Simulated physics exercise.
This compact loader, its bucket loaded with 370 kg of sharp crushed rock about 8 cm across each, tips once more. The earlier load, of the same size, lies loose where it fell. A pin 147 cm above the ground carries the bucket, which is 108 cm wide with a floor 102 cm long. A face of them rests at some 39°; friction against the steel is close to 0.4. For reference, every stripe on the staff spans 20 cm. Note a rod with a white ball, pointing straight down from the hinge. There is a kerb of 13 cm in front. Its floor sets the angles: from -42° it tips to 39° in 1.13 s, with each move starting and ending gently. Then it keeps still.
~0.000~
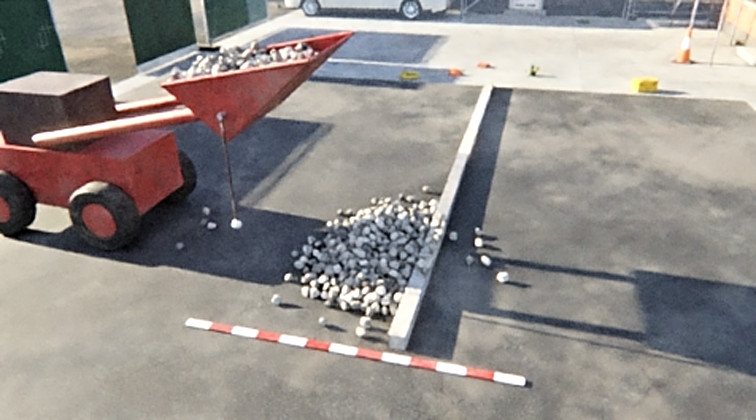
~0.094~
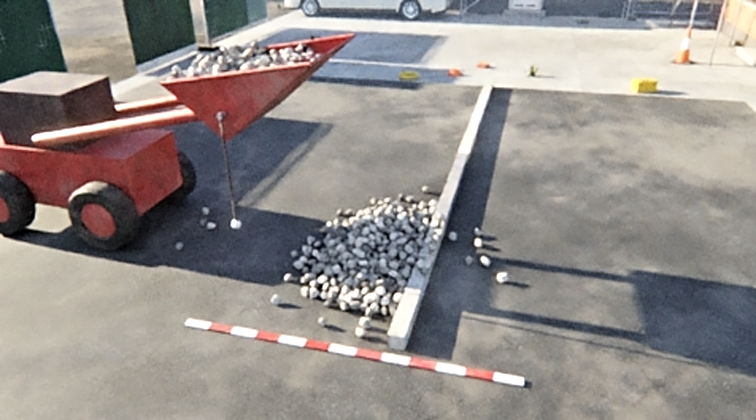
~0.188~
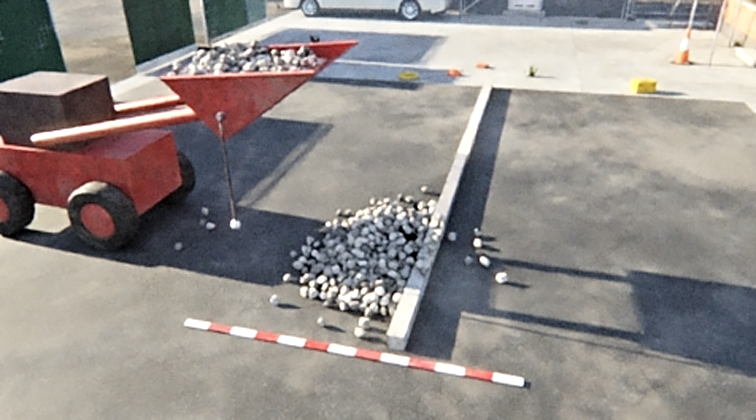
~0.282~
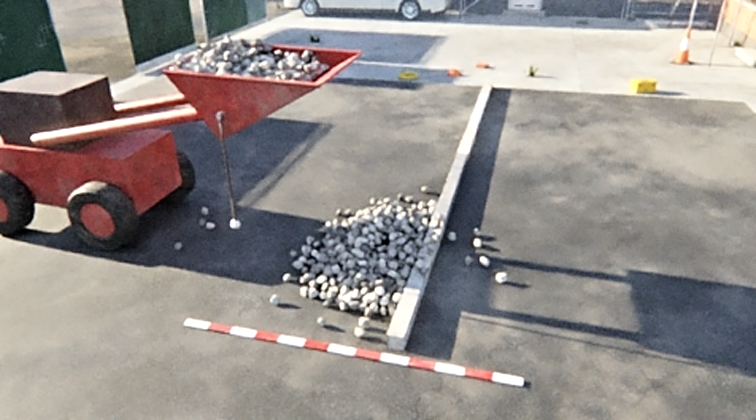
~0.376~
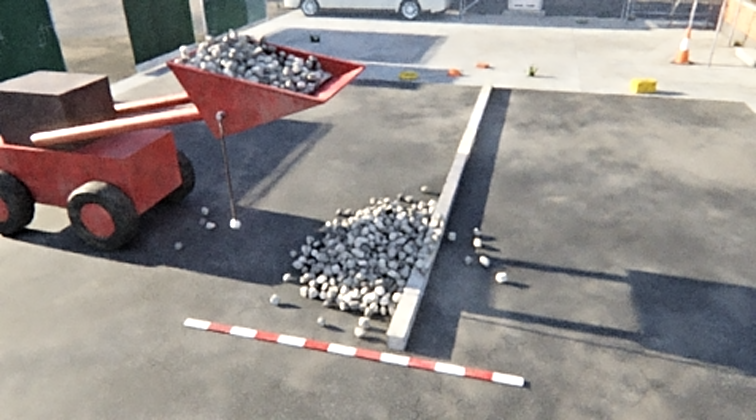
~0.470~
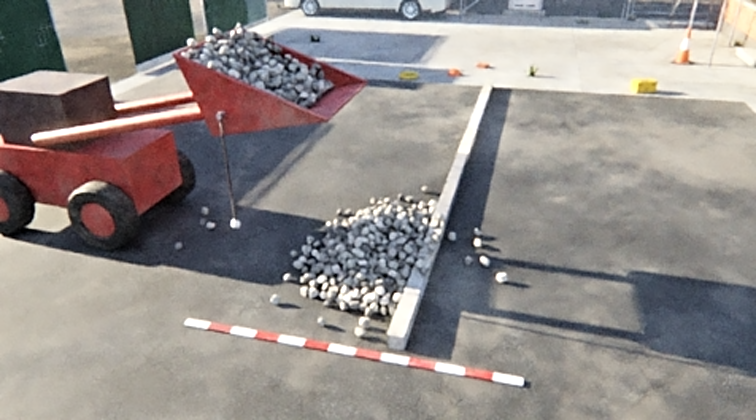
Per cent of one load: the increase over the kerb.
6 percent.
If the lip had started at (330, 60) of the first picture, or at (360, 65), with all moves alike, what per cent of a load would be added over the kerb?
Around 15 and 40 percent respectively.
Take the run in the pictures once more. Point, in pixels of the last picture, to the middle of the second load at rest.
Their middle is at about (370, 234).
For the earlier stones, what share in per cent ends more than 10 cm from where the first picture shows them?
The answer is about 5 per cent.
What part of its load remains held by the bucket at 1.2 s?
It still holds about 80 per cent.
After 0.9 s the floor is at 27°; in per cent of one load, 100 in the bucket, 100 on this side of the kerb, 1 over the kerb; the foremost stones are at (466, 252).
After 1.2 s the floor is at 39°; in per cent of one load, 78 in the bucket, 122 on this side of the kerb, 1 over the kerb; the foremost stones are at (466, 252).
After 1.6 s the floor is at 39°; in per cent of one load, 23 in the bucket, 177 on this side of the kerb, 1 over the kerb; the foremost stones are at (466, 252).
After 4.2 s the floor is at 39°; in per cent of one load, 0 in the bucket, 194 on this side of the kerb, 7 over the kerb; the foremost stones are at (499, 266). Net gain over the kerb, 6.
